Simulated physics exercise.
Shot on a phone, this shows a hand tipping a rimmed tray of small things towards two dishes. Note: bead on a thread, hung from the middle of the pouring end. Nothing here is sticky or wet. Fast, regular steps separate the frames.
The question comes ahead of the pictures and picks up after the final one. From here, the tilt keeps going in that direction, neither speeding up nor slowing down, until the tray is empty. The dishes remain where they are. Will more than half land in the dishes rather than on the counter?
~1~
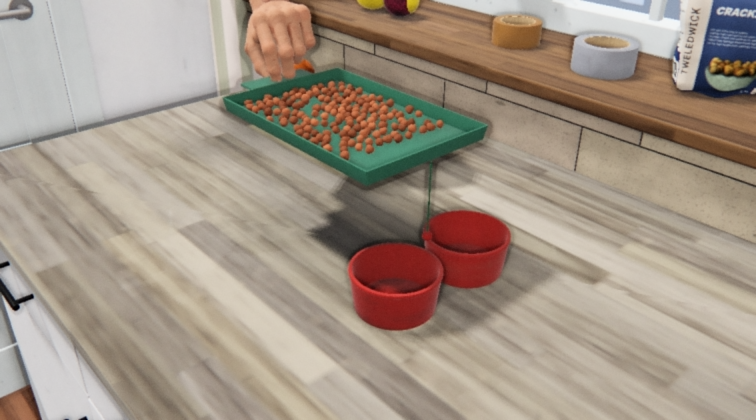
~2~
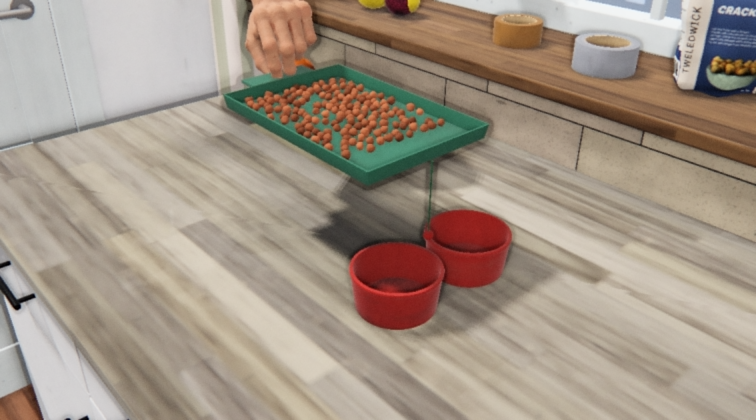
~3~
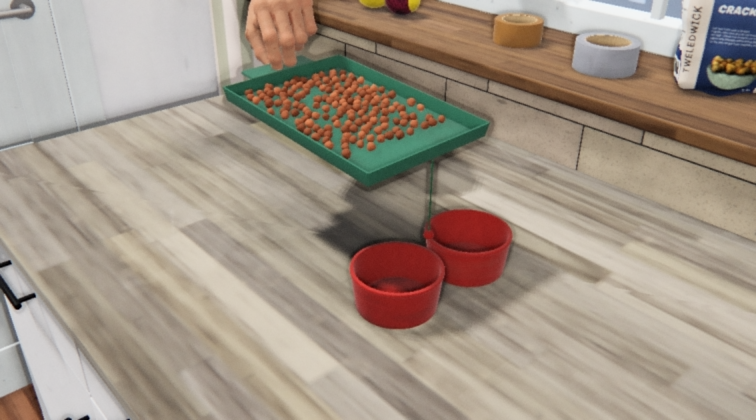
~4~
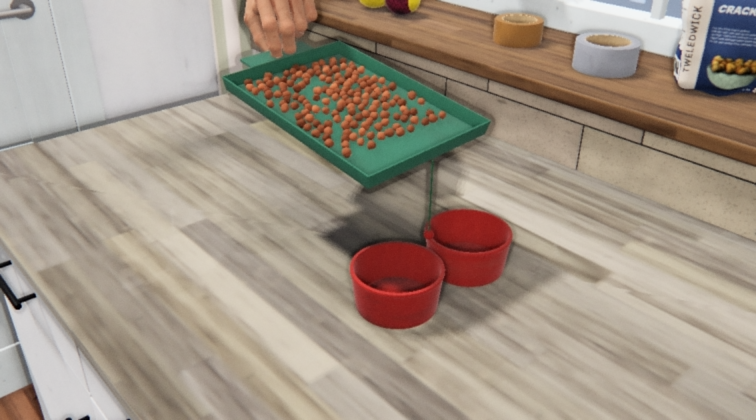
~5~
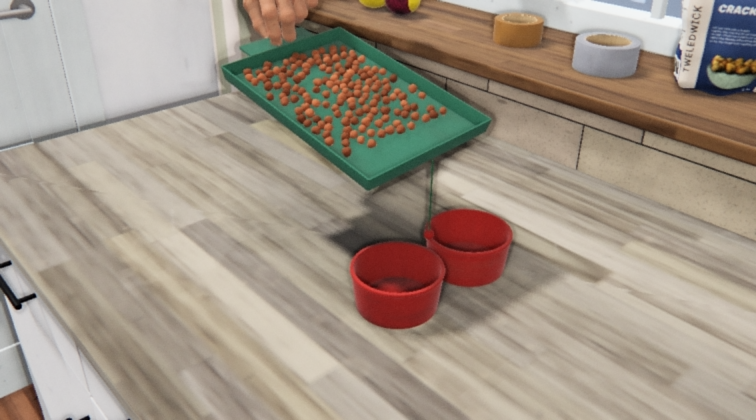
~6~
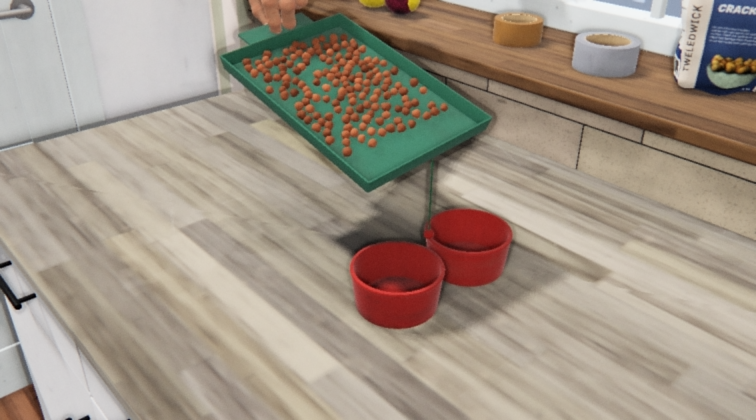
Yes.
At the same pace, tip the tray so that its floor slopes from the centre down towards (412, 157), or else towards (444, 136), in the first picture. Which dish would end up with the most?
Result - first place: The left side, second place: The right side.
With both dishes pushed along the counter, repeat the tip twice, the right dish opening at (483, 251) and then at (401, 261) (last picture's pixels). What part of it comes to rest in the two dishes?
Roughly 70% the first time and 60% the second time.
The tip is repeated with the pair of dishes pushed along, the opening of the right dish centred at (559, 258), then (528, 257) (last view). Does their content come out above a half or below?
Well, not up to half at the first spot and not up to half at the second.
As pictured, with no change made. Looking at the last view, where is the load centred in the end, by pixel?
(396, 303).
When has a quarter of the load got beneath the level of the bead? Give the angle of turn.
Roughly 95°.
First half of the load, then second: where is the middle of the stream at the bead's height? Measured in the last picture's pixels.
I'd place the first part at (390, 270) and the rest at (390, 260).
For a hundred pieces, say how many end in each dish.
Left 70 %, right 0 %.
Soon after the last picture, tray tipped steeply; nearly all on the tray; a stray few outside both; a small part in the air.
A little later, tray tipped right over; about half on the tray; about a quarter in the left dish; a small part outside both; about a quarter in the air.
Later still, tray tipped past a quarter turn; about two thirds in the left dish; about a quarter outside both.
At rest, tray tipped past a quarter turn; about two thirds in the left dish; none in the right dish; about a quarter outside both.
